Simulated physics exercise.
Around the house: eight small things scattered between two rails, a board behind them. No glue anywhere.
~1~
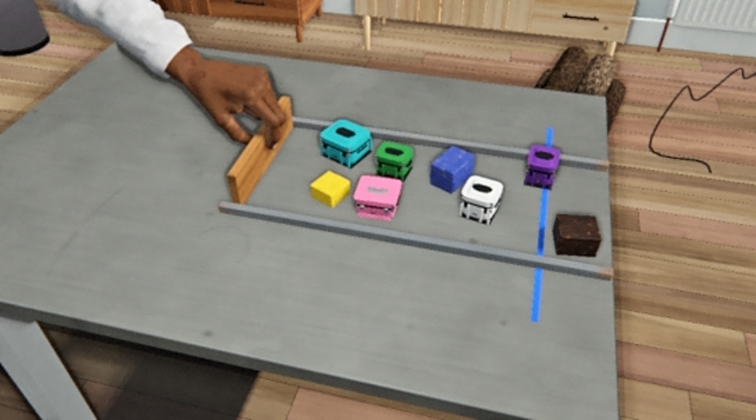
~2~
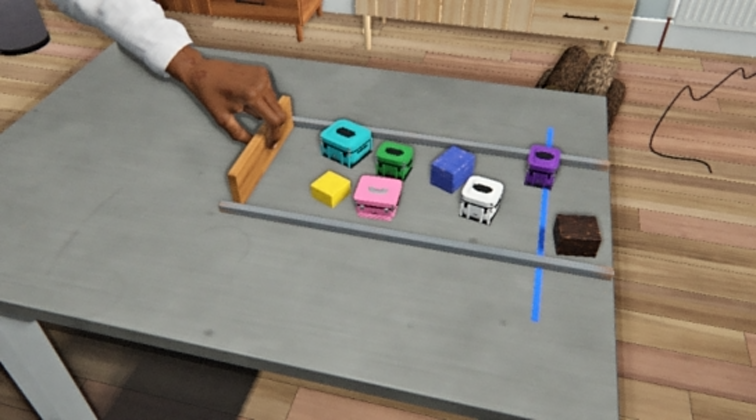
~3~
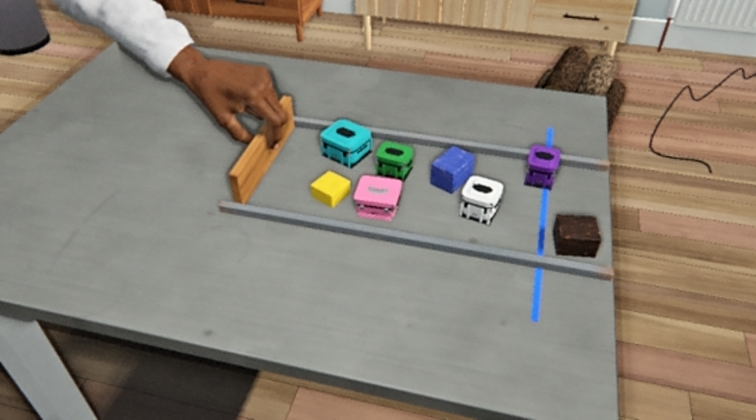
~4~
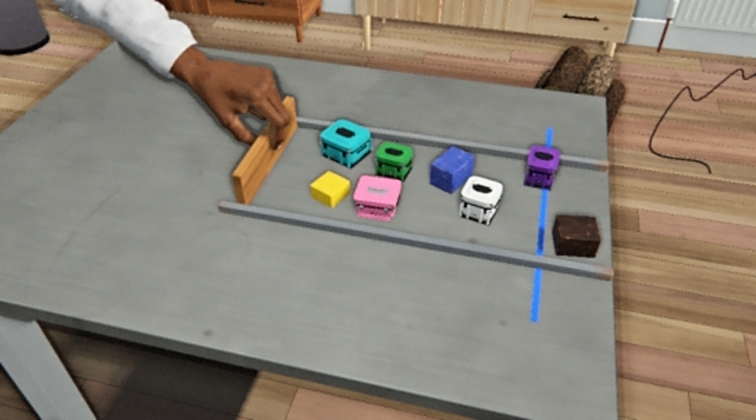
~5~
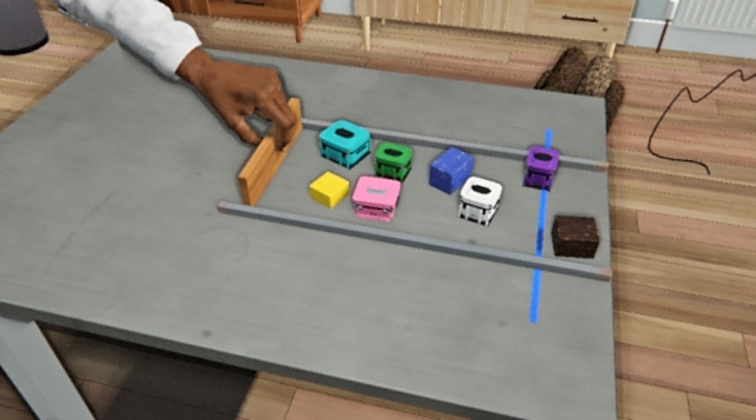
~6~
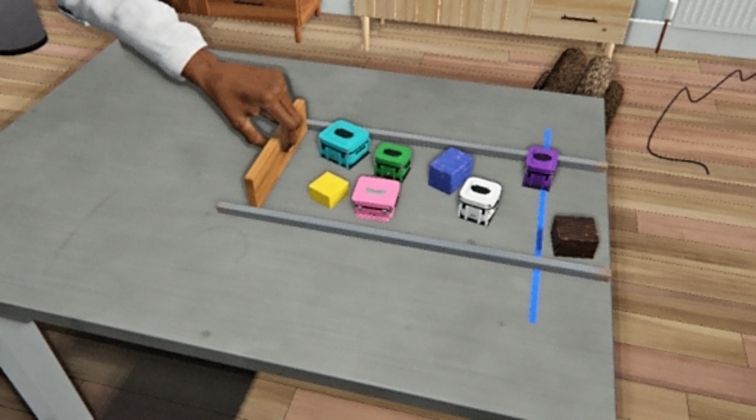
We see eight small items, including colourful cases and blocks, scattered between two rails on a grey table crossed by blue tape, as a hand holding a wooden board behind them stays nearly still, then slides it slightly right.
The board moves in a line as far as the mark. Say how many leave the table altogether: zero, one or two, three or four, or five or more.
Outcome: The number that fall off is one or two.
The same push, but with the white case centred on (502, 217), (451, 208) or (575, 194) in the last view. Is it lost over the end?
The white case drops off; tumbles off; falls.
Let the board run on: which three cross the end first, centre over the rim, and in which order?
The order is the black block, then the white case, then the purple case.
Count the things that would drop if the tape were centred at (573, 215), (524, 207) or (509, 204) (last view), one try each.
Try by try, 5, 2 and 1.
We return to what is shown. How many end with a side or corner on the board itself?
In contact: 3.
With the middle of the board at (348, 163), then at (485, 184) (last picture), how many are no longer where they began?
At the one place 4, at the other 8.
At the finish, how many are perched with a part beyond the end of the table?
That would be 2.
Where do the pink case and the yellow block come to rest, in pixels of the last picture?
The pink case stops around (595, 239); the yellow block around (556, 225).
A little later, none off yet; black block at rest near (574, 237); purple case at rest near (540, 168); white case at rest near (479, 201).
Next, none off yet; black block at rest near (574, 237); purple case at rest near (540, 168); white case shifted about its own width near (519, 219).
Later still, none off yet; black block tilted well over near (633, 264); purple case shifted about its own width near (564, 171); white case shifted well along near (592, 240).
When it is over, the number that fall off is one or two; down, white case and black block.
